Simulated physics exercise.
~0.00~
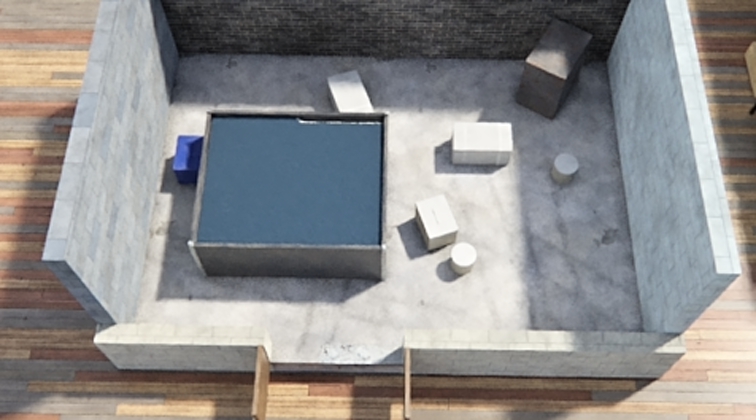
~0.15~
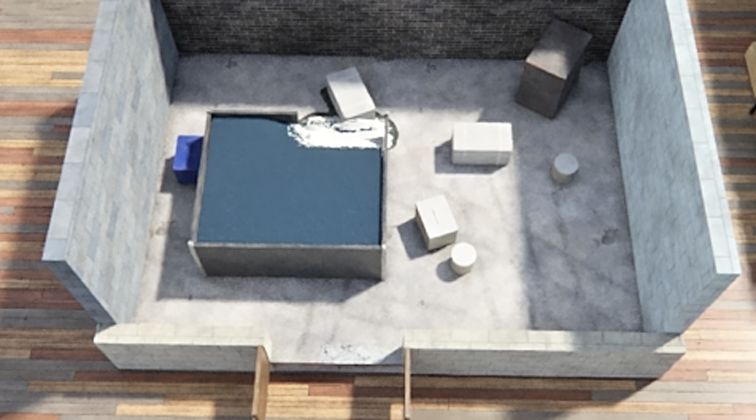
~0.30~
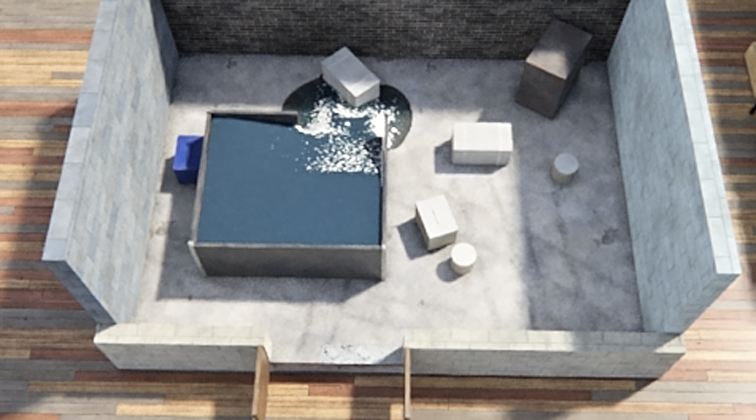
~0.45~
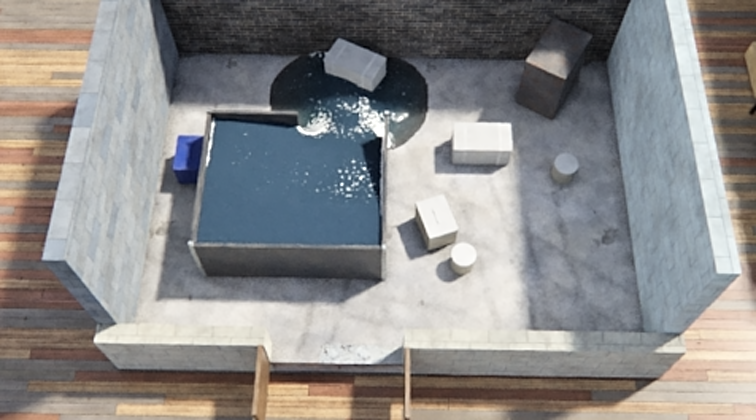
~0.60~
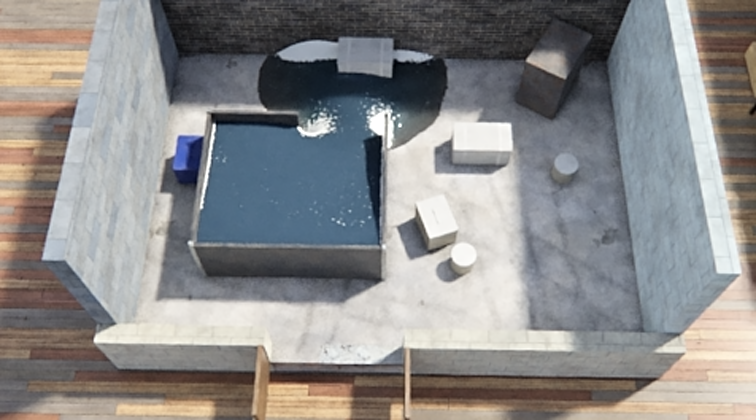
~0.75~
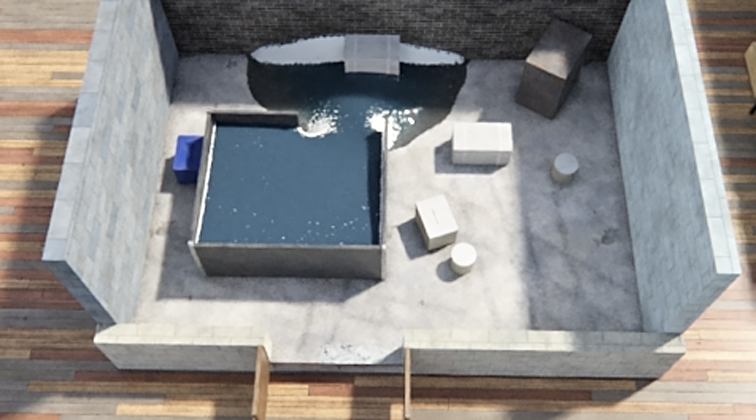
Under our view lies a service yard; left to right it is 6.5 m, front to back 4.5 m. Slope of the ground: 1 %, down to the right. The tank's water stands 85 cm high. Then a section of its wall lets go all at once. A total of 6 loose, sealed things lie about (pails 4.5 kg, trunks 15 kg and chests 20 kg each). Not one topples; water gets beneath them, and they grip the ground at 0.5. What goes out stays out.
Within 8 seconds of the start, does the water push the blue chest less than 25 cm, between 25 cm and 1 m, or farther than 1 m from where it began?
Farther than 1 m.
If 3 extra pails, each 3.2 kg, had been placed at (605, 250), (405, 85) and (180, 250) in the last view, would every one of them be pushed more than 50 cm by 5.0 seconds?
Taking them in the order given: Exceeds it, exceeds it and exceeds it.
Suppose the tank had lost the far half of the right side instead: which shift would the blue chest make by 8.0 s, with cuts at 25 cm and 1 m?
So, for the blue chest: It shifts a small amount.
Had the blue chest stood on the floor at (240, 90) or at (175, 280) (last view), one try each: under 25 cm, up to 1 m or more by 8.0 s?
I'd expect that it gets borne away first and gets borne away second.
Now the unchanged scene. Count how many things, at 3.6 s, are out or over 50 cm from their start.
By that point, 4.
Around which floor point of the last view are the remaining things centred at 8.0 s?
The centre is close to (478, 241).
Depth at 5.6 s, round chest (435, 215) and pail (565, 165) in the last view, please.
Close to 16 and 16 centimetres.
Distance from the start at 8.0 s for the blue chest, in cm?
350 cm.
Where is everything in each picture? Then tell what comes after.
The blue chest at (190, 152) rests on the ground; water covers 4.4 m2; 0 of 6 have shifted, in the first picture.
The blue chest at (190, 152) rests on the ground; water covers 5.1 m2; 1 of 6 have shifted, in the second picture.
The blue chest at (190, 152), on the bottom; 6.2 m2 under water; 1 of 6 have shifted, in the third picture.
The blue chest at (190, 152) rests on the ground; water covers 7.5 m2; 1 of 6 have shifted, in the fourth picture.
The blue chest at (190, 152), on the bottom; water covers 8.3 m2; 1 of 6 have shifted, in the fifth picture.
The blue chest at (190, 152), on the bottom; water covers 8.7 m2; 1 of 6 have shifted, in the sixth picture.
After 1.6 s the blue chest is near (190, 152), 0.0 m from its start, aground; 0 of 6 are out; 1 afloat.
After 3.6 s the blue chest is near (173, 275), 1.8 m from its start, aground; 0 of 6 are out; 3 afloat.
After 5.6 s the blue chest is near (368, 295), 3.2 m from its start, afloat; 0 of 6 are out; 6 afloat.
After 8.0 s the blue chest is near (428, 240), 3.5 m from its start, afloat; 1 of 6 are out; 5 afloat.
